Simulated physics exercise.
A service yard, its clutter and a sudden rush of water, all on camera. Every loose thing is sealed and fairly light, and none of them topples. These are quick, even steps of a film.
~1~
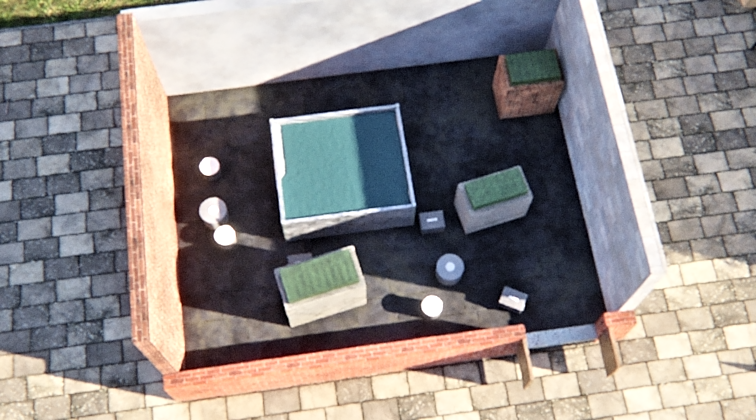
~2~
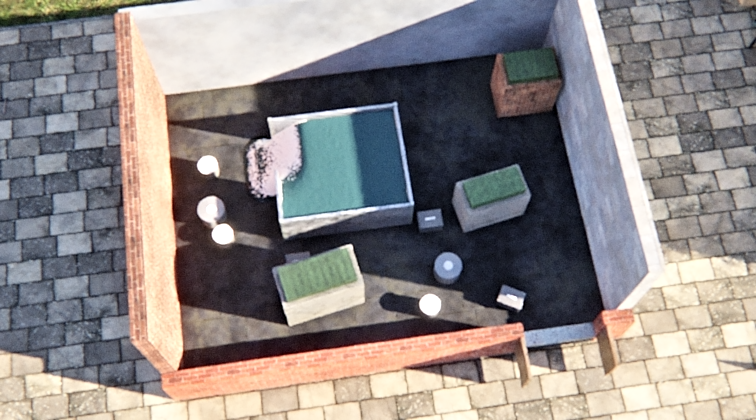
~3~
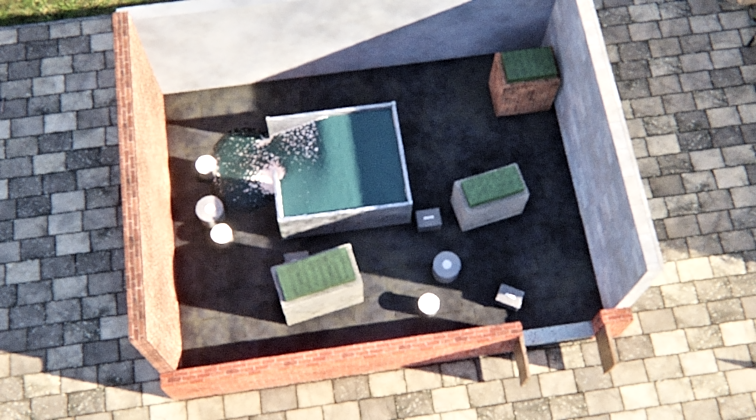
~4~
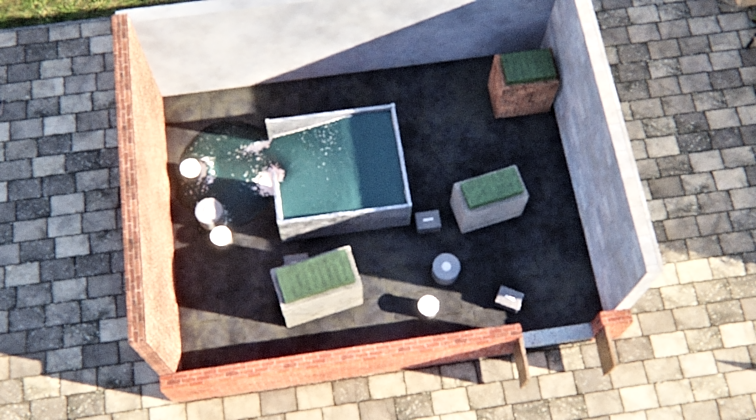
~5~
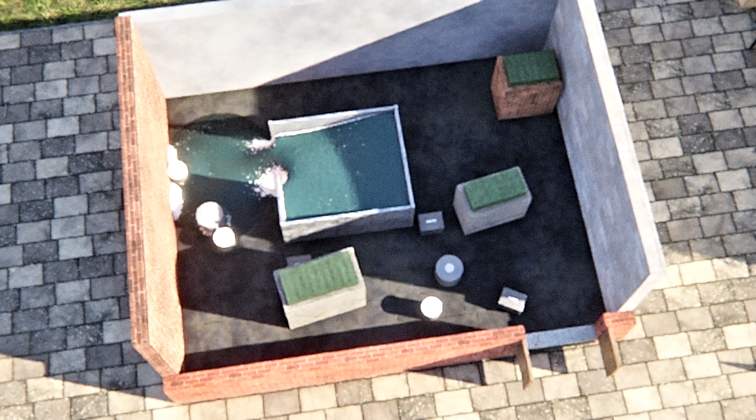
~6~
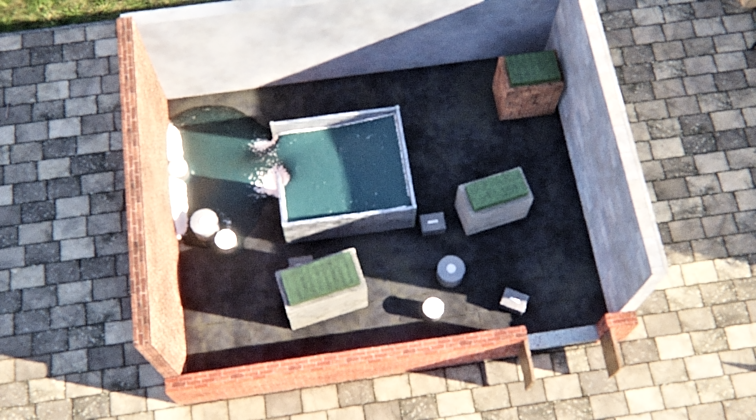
Water bursts in a pale, frothy splash over the left side of a teal-filled tank in a walled yard, then spreads across the dark ground toward the brick wall. White round objects on the left shift toward that wall as the pool widens, while the green-topped blocks stay put.
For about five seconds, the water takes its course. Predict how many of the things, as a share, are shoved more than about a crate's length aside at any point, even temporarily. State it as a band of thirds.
It falls in the band from one to two thirds.
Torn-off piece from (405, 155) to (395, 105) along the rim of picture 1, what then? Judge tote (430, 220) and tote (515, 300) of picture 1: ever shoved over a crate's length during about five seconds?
Taking them in order, short of it and covered the distance.
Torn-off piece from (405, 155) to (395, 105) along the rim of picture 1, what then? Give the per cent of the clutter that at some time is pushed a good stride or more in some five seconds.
Result: Close to 10 %.
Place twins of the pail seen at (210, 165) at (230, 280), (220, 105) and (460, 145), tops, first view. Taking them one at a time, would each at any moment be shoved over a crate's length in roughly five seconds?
Per listing: Cleared out, cleared out, largely stays.
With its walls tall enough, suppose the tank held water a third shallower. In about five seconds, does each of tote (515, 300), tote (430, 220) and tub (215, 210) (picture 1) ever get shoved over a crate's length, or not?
First one missed the mark, second one missed the mark, third one cleared the mark.
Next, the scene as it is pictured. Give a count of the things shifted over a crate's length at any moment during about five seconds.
Count: 5.
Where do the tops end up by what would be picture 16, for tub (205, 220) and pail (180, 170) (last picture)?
Near (253, 351) and (175, 120).
A moment on, 2 of 8 are well off their spots; 2 afloat.
Next, 2 of 8 are well off their spots; 1 afloat.
Later, 3 of 8 are well off their spots; 1 afloat.
In the end, 5 of 8 are well off their spots, and 5 have been at some point; 2 afloat.
